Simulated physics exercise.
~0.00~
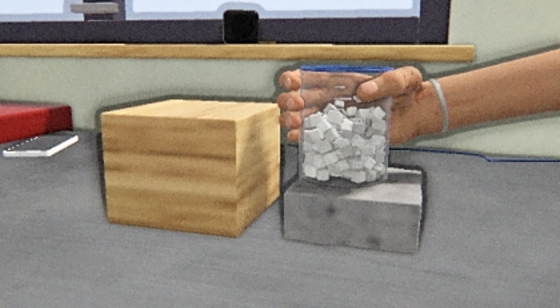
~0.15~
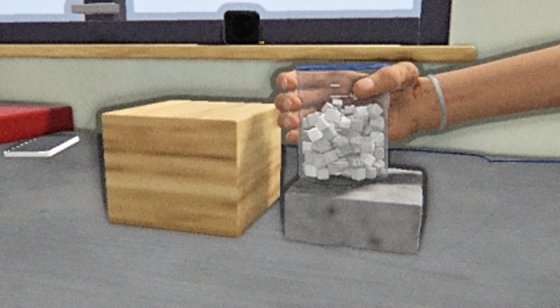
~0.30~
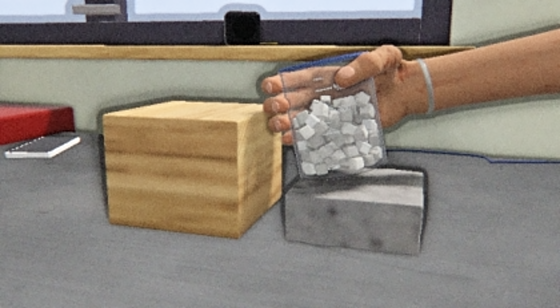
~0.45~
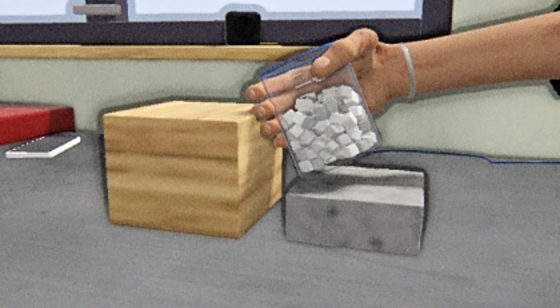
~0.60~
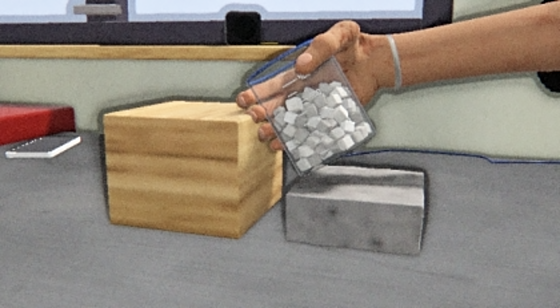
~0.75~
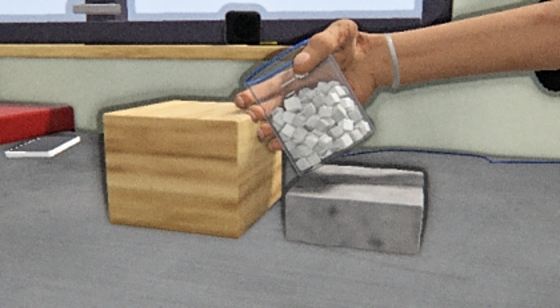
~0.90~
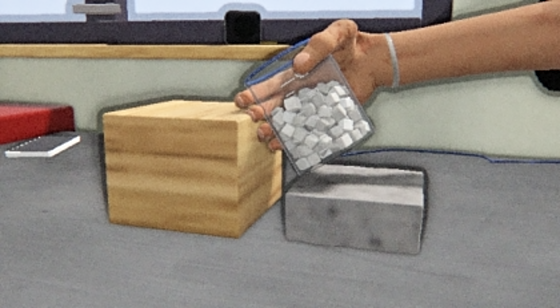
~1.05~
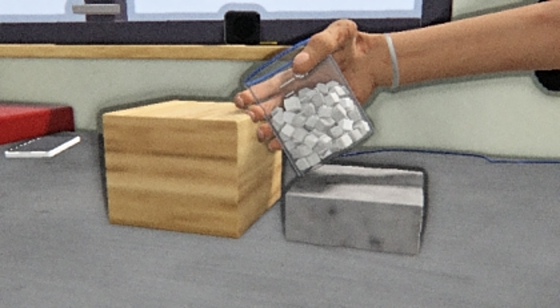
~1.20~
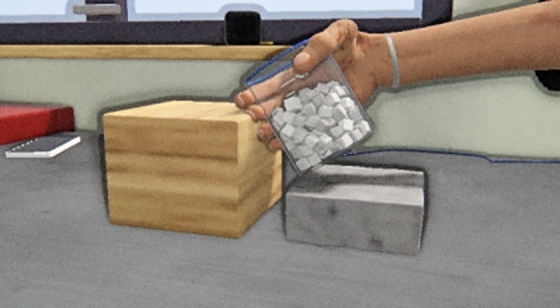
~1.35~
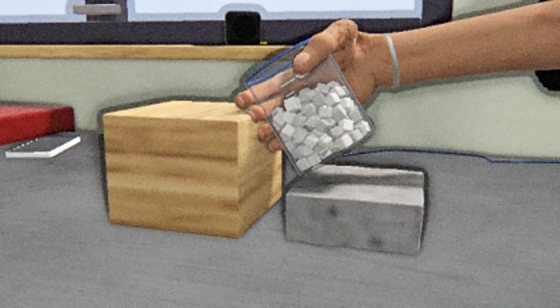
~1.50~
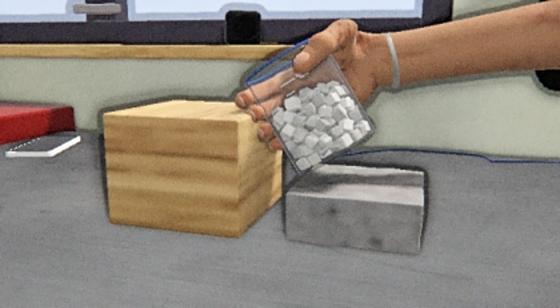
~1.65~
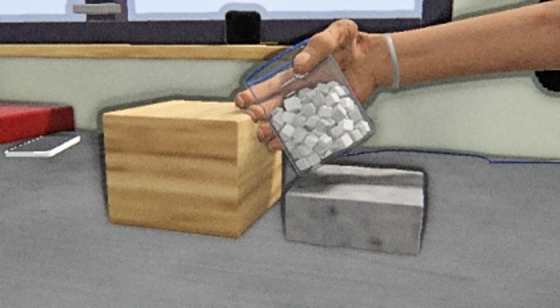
At first, a hand holds a clear, open container of small whitish cubes upright on a low grey block, beside a larger wooden block on a grey tabletop. The hand then begins to lean the container over to the left, lifting it a little off the grey block. It keeps tipping and moving up and left until the container's side comes to the top edge of the wooden block. There the hand stops and holds it steady, still slanted. The cubes stay packed inside, and none have spilled by the end.
